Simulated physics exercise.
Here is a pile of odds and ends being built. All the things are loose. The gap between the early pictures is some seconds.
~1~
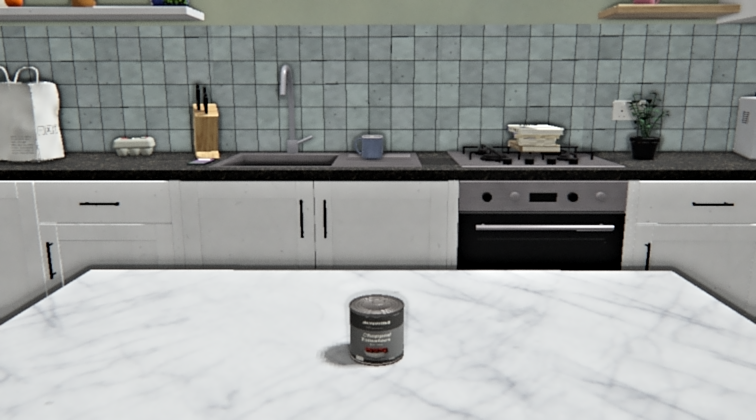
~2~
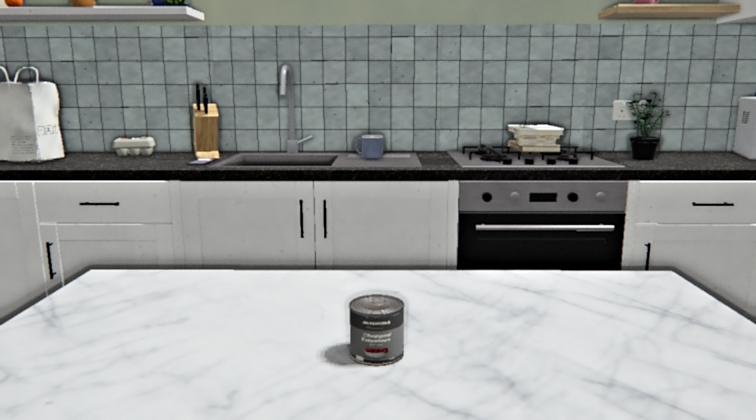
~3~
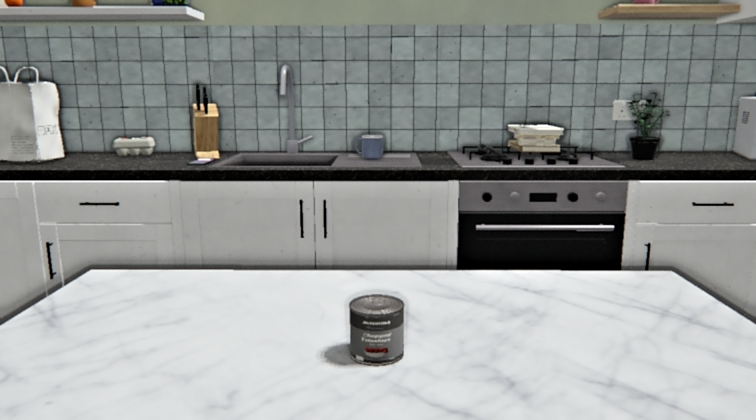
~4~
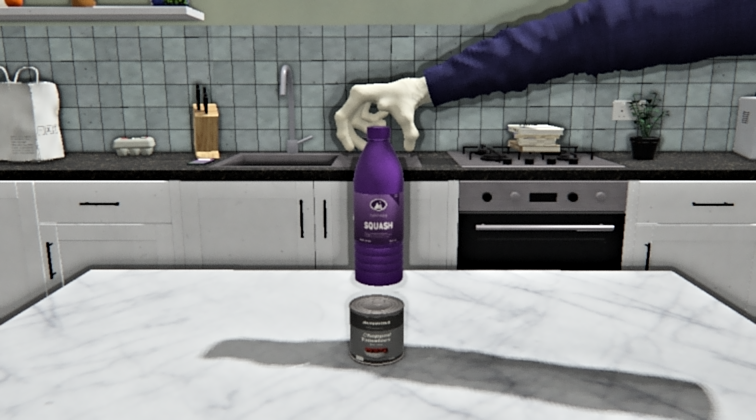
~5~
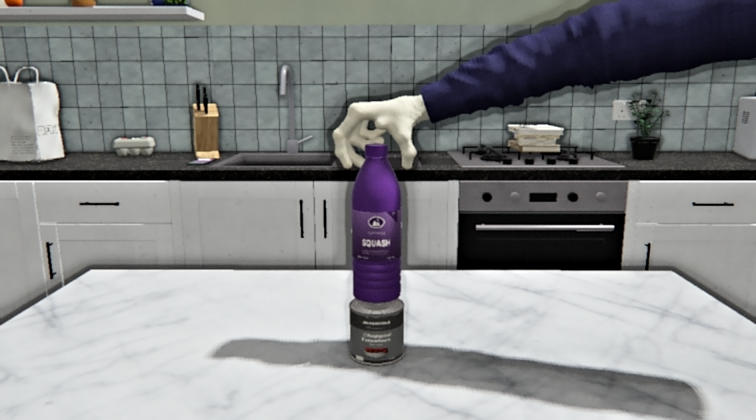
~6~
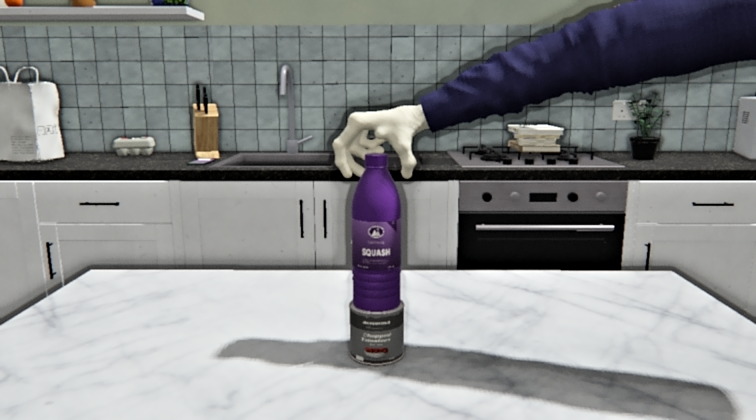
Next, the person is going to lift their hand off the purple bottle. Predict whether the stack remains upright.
My guess is the pile will stay put.
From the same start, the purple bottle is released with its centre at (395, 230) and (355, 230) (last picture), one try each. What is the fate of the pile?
Try one: It stands firm; try two: It stands firm.
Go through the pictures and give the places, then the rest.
In the first picture, the last thing is not in view yet; grey pot (377, 329).
In the second picture, the last thing is not in view yet; grey pot (377, 329).
In the third picture, the last thing is not in view yet; grey pot (377, 329).
The fourth picture shows on its way; purple bottle (379, 205); grey pot (377, 329).
The fifth picture shows on its way; purple bottle (376, 222); grey pot (377, 329).
The sixth picture shows in place under the hand; purple bottle (377, 231); grey pot (377, 329).
Then, 0.20 s on from there, no change.
Then, 0.50 s on from there, purple bottle resting near (377, 231).
In the end, both unmoved. At the end, from the last picture's camera, purple bottle near (377, 231). The pile stays up.
